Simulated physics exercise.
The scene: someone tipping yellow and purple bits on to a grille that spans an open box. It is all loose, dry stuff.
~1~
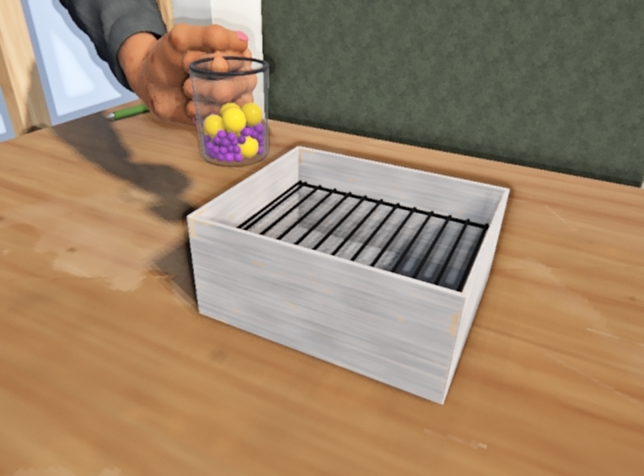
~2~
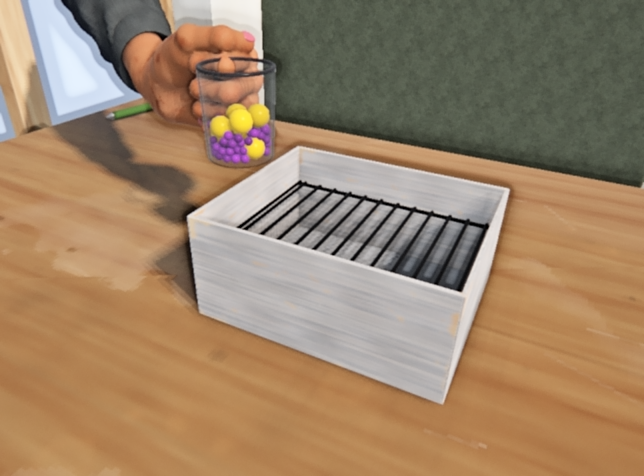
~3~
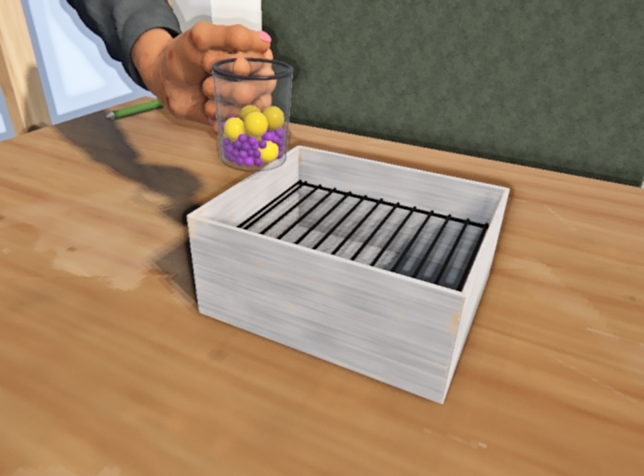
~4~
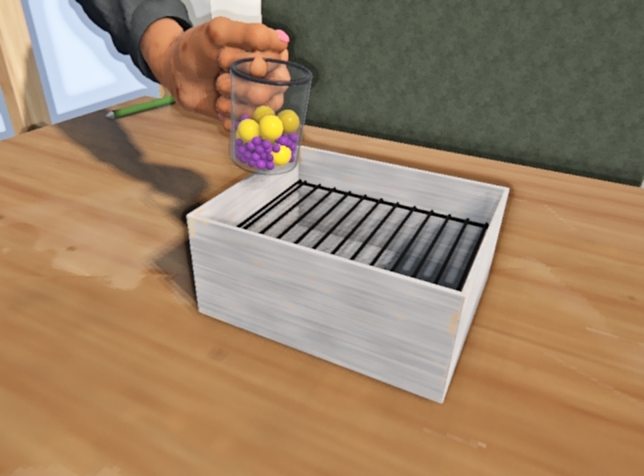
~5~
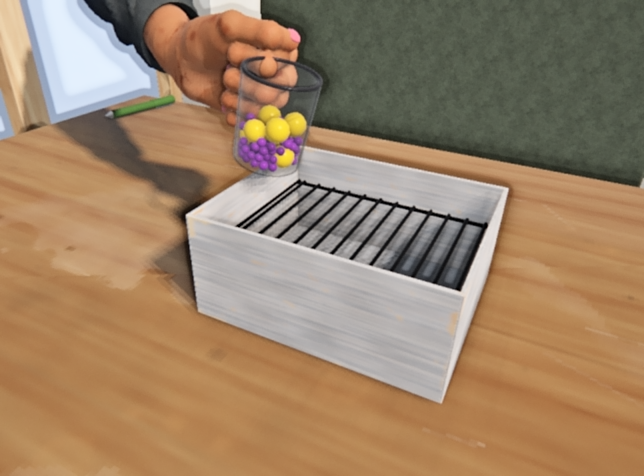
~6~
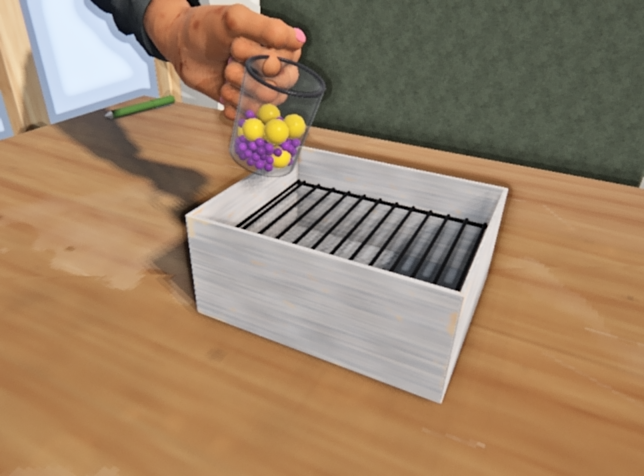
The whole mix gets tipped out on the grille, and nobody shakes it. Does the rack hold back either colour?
The yellow pieces stay on top; the purple pieces drop through.
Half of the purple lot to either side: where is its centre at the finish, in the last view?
Close to (328, 271).
Then, 0.36 s after the last picture, yellow ones, all in the cup; purple ones, all in the cup.
Then, 0.82 s after the last picture, yellow ones, all in the cup; purple ones, all in the cup.
Then, 1.31 s after the last picture, yellow ones, about a third in the cup, about two thirds on or over the wires; purple ones, most in the cup, a small part on or over the wires, a stray few under the rack.
By the end, yellow ones, all on the wires, none under the rack; purple ones, all under the rack.
